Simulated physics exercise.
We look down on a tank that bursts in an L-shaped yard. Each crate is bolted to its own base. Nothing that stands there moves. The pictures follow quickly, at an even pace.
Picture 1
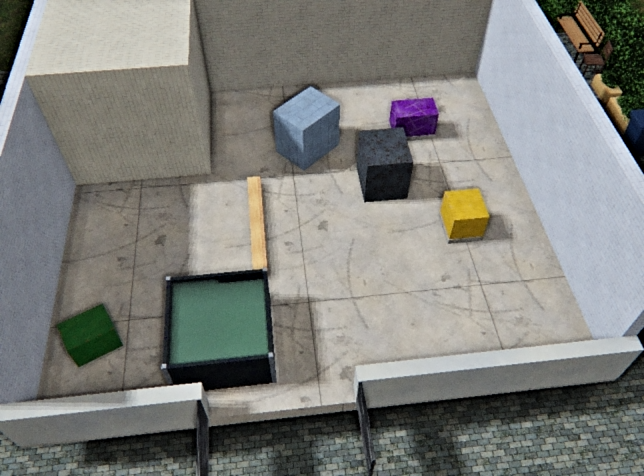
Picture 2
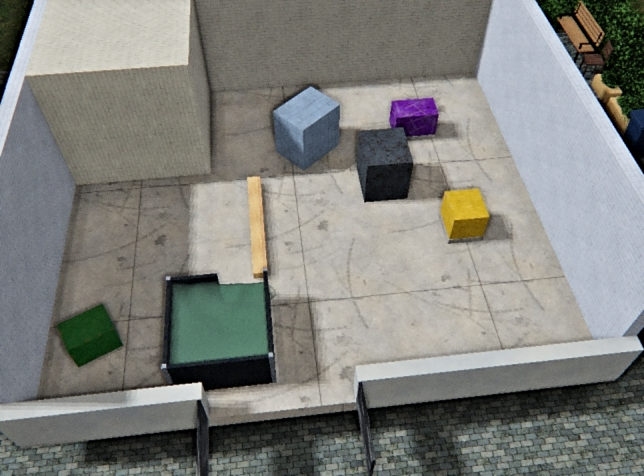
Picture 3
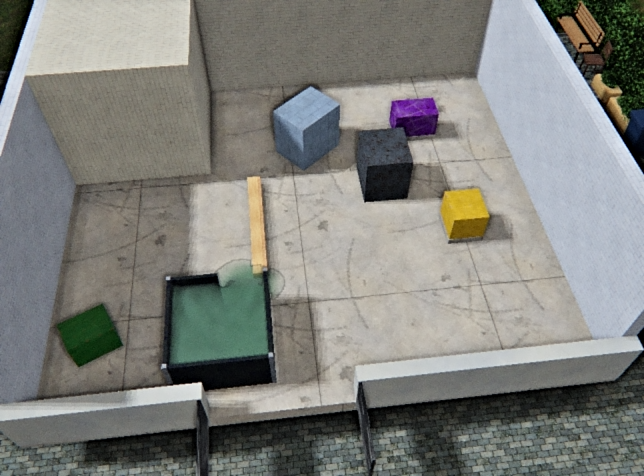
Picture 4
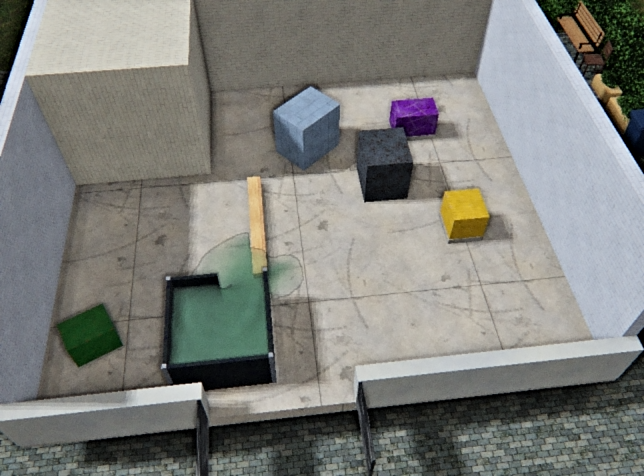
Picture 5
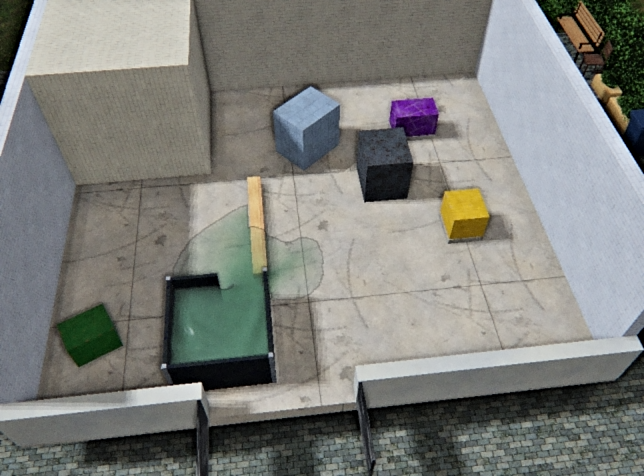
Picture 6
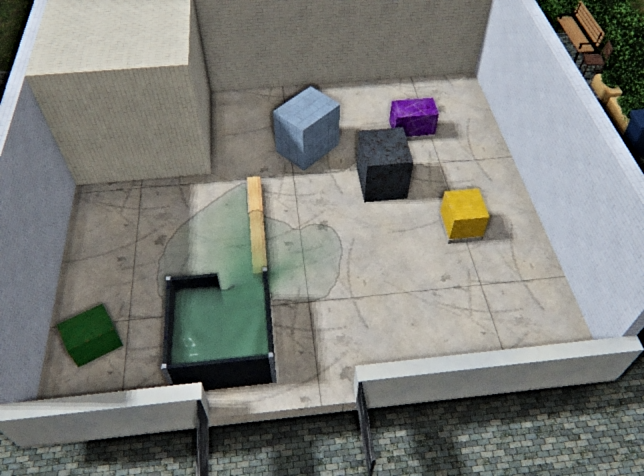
In a walled yard seen from above, a dark-sided tank of green water stands whole near a wooden beam and scattered coloured blocks. A gap opens at its far right corner, and water pours out, spreading across the floor around the beam in a widening, thinning pool while the blocks stay still.
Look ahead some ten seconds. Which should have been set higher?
The yellow crate stays dry; the purple crate stays dry; the green crate gets wet.
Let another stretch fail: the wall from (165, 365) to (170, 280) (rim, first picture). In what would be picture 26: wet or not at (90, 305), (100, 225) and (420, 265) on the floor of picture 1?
In that order: Flooded, under water, free of water.
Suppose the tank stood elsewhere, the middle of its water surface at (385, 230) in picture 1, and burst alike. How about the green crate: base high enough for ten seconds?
The green crate stays dry.
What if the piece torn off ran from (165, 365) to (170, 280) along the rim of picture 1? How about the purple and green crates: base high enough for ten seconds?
My reading: Purple escapes it; green ends up wet.
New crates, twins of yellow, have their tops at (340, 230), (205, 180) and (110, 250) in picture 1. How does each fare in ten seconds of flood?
As listed: Ends up wet, is soaked, remains dry.
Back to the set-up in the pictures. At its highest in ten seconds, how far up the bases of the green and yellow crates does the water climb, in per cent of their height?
About 230 and 70 per cent.
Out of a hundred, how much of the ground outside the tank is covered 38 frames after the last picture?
Roughly 65 per cent.
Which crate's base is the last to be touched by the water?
Last comes the green-painted one.
A moment on, water covers 25 % of the floor; the yellow crate not reached, the purple crate not reached, the green crate not reached.
Next, water covers 35 % of the floor; the yellow crate water round its plinth, the purple crate not reached, the green crate not reached.
Then, water covers 45 % of the floor; the yellow crate water round its plinth, the purple crate water round its plinth, the green crate not reached.
Later, water covers 65 % of the floor; the yellow crate water round its plinth, the purple crate water round its plinth, the green crate water round its plinth.
In the end, water covers 85 % of the floor; the yellow crate stayed above the water, the purple crate stayed above the water, the green crate was topped.
